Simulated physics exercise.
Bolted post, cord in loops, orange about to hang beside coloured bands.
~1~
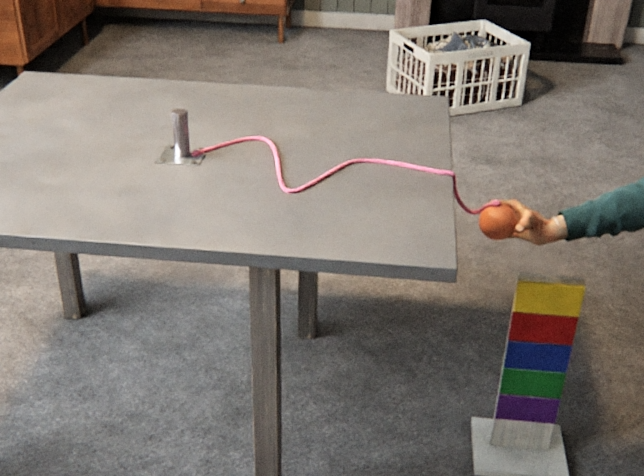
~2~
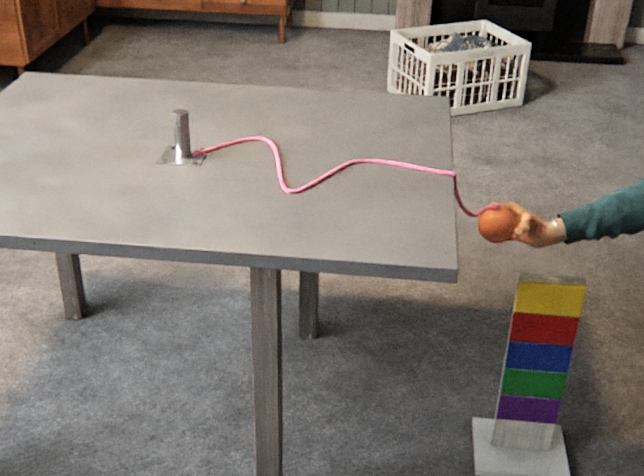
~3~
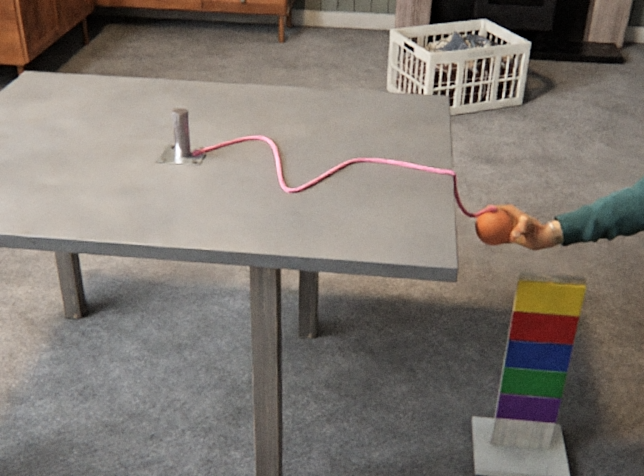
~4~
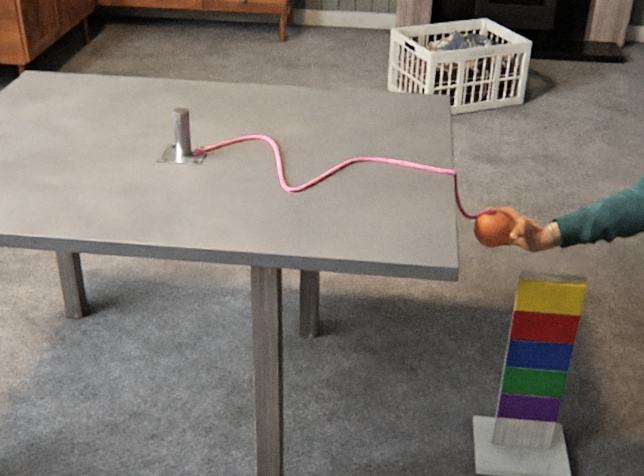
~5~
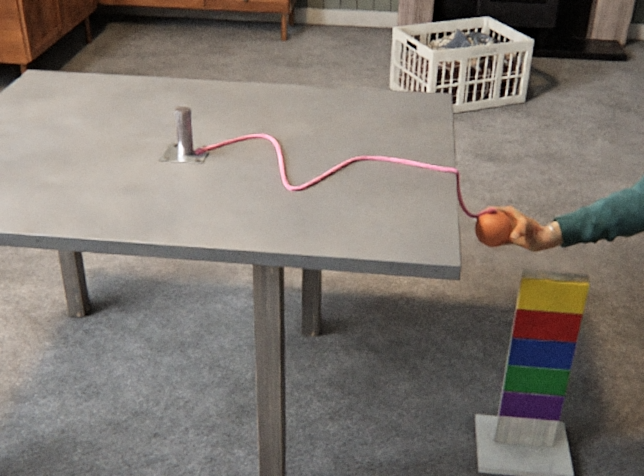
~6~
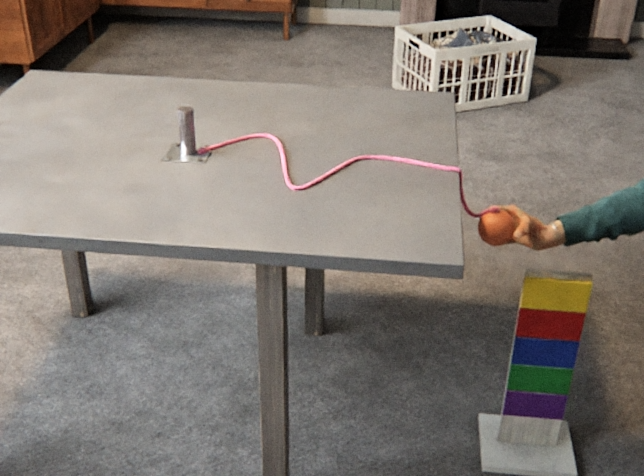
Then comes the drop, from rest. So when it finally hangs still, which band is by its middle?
At green.
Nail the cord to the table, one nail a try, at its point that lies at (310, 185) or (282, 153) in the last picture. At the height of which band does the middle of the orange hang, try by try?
Results, in sequence: Yellow / blue.
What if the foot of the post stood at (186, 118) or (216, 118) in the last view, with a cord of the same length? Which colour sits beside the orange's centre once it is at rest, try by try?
The first case gives blue, the second gives green.
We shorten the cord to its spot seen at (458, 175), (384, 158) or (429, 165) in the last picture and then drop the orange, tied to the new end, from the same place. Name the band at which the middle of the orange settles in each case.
First try: Red; second try: Higher than all five; third try: Yellow.
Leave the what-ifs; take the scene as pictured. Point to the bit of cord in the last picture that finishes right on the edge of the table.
It sits at about (335, 171).
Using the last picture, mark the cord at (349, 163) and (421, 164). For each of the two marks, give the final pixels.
End: (457, 200) and then (447, 266).
Soon after, orange near (462, 358); level with green.
Then, orange near (412, 360); level with green.
Further on, orange near (450, 367); level with green.
At rest, orange near (435, 364); level with green. At green.
